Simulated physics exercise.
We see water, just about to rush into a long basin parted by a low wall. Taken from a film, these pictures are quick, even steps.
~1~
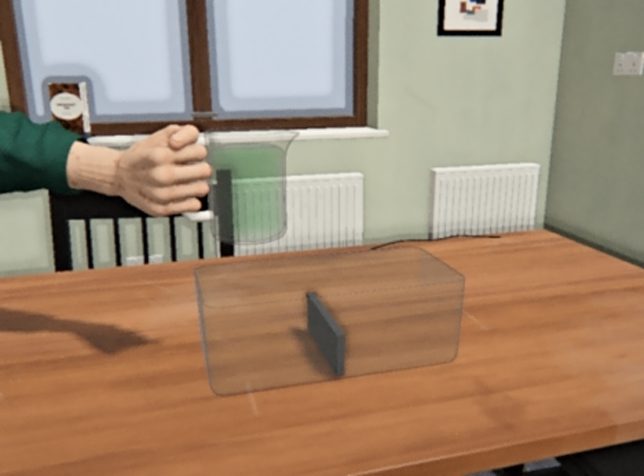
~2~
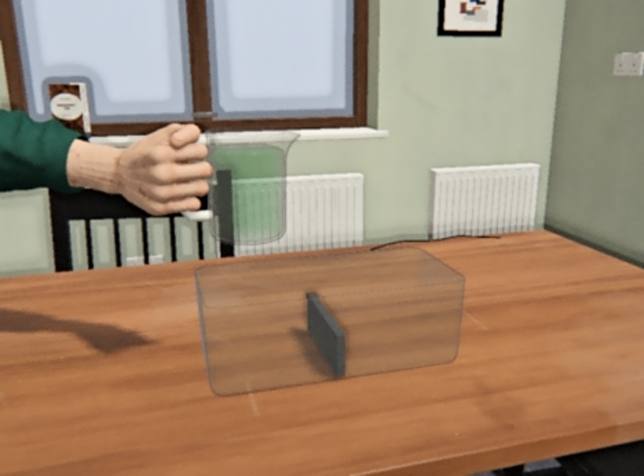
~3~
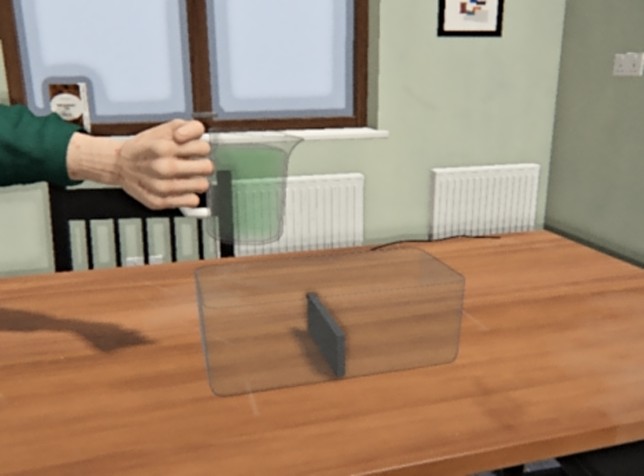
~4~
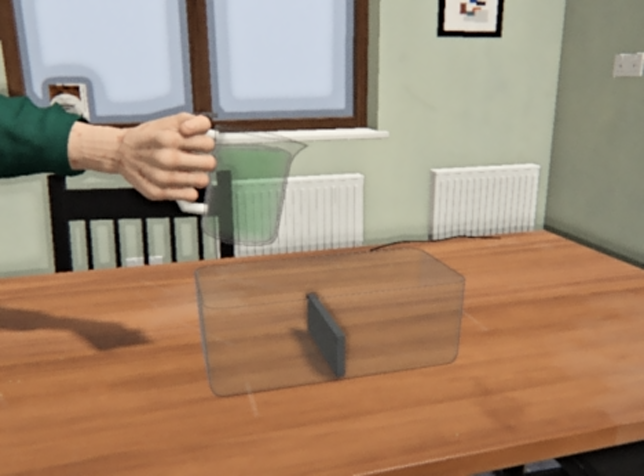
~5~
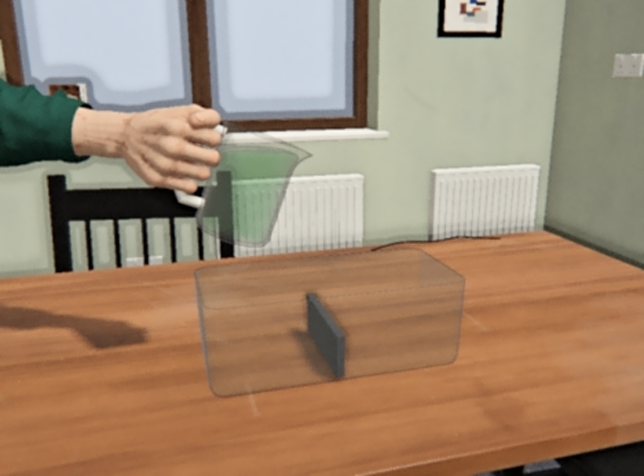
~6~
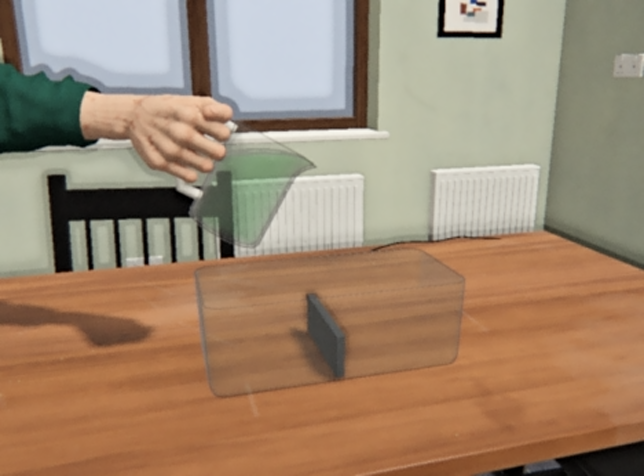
A hand in a green sleeve held a clear jug of greenish water above a long, see-through basin with a low dark wall inside, then gradually tilted the jug to the right.
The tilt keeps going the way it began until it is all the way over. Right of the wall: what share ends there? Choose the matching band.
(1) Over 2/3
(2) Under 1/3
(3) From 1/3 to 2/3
Over 2/3 (1).
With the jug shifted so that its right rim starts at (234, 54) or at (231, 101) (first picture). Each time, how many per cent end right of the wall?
First try: About 15 %; second try: About 0 %.
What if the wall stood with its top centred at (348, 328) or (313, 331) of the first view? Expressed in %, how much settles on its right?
Try 1: About 65 percent; try 2: About 90 percent.
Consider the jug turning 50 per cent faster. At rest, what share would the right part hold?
It comes to some 90 in a hundred.
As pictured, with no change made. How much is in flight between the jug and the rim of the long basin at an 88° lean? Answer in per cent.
Share in flight: Approx. 20 %.
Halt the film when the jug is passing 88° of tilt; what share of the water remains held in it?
Around 70 percent remains.
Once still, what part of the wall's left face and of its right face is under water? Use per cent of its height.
Left about 0, right about 50.
A moment on, the jug is tipped on its side and 68 per cent is still to pour, 0 is left of the wall and 13 right of it.
Next, the jug is tipped right over and 23 per cent is still to pour, 1 is left of the wall and 60 right of it.
Then the jug is tipped right over and 5 per cent is still to pour, 2 is left of the wall and 89 right of it.
Later the jug is tipped right over and 1 per cent is still to pour, 4 is left of the wall and 94 right of it.
In the end 5 per cent lies left of the wall, 94 right of it and 1 outside.
